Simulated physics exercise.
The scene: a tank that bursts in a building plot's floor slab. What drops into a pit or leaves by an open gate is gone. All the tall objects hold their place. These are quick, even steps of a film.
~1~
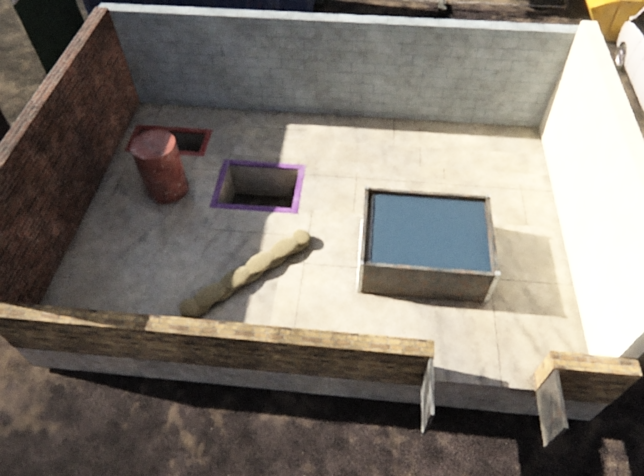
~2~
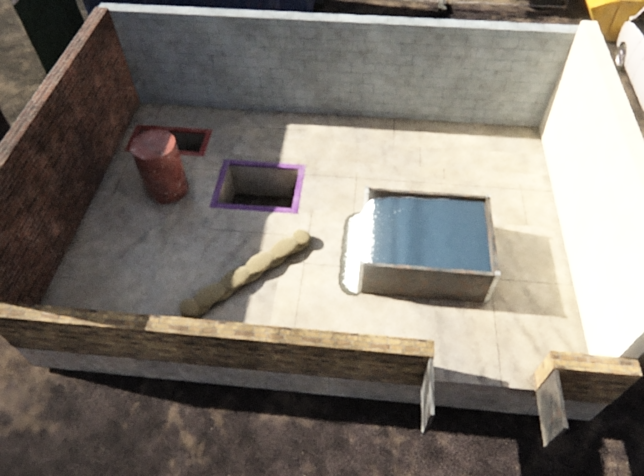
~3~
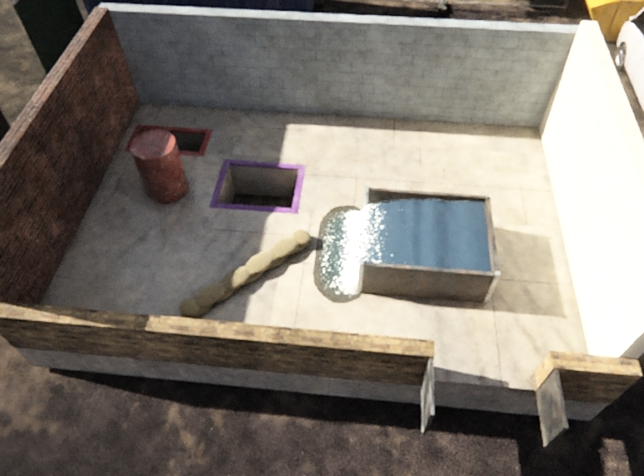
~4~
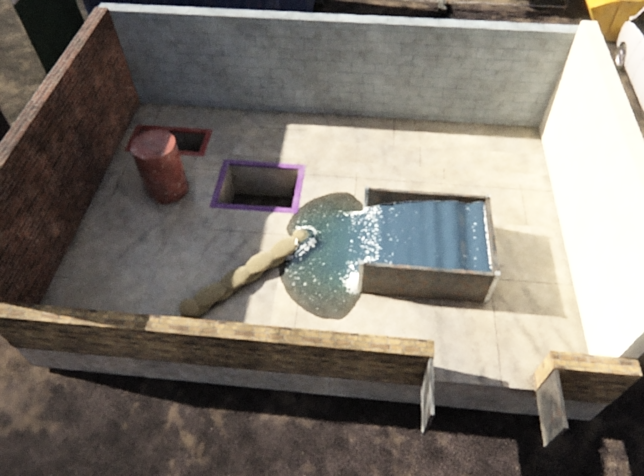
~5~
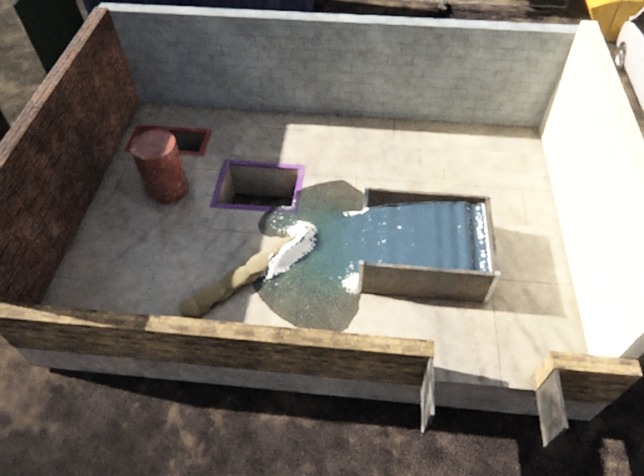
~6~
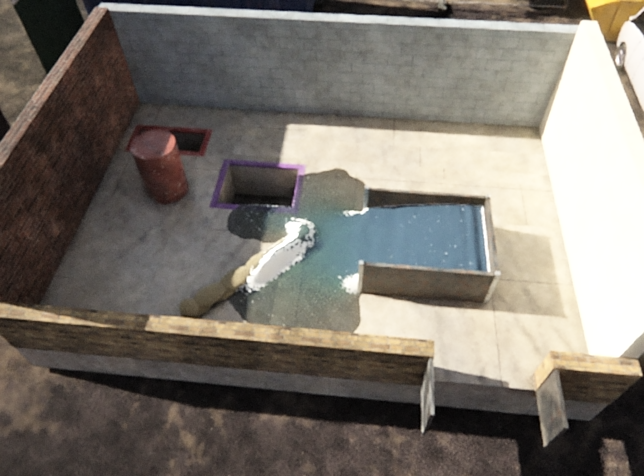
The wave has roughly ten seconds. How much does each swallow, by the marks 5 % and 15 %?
In the end: The gate takes less than 5 %; the red pit takes between 5 and 15 %; the purple pit takes more than 15 %.
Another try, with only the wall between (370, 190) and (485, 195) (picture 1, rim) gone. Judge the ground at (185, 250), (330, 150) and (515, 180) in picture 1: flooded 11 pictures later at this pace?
As listed: Clear, awash, flooded.
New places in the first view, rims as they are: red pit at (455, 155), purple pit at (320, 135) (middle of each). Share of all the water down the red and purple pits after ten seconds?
Per cent: Red 0, purple 20.
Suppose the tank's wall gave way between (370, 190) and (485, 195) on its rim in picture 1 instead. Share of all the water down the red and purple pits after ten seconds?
Per cent: Red 20, purple 14.
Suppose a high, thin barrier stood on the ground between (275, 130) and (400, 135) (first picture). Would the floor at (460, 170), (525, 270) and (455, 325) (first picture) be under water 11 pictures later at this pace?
As listed: Free of water, free of water, free of water.
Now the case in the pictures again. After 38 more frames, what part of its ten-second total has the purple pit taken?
Some 80 per cent.
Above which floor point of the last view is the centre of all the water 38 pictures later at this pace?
At about (264, 258).
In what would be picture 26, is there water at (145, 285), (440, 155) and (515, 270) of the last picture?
In turn: Awash, not flooded, free of water.
A moment on, water covers 20 % of the floor; the gate 0 %, the red pit 0 %, the purple pit 7 %.
Next, water covers 35 % of the floor; the gate 0 %, the red pit 0 %, the purple pit 15 %.
Then, water covers 40 % of the floor; the gate 0 %, the red pit 0 %, the purple pit 23 %.
Later, water covers 55 % of the floor; the gate 0 %, the red pit 5 %, the purple pit 27 %.
In the end, water covers 75 % of the floor; the gate 2 %, the red pit 12 %, the purple pit 34 %.
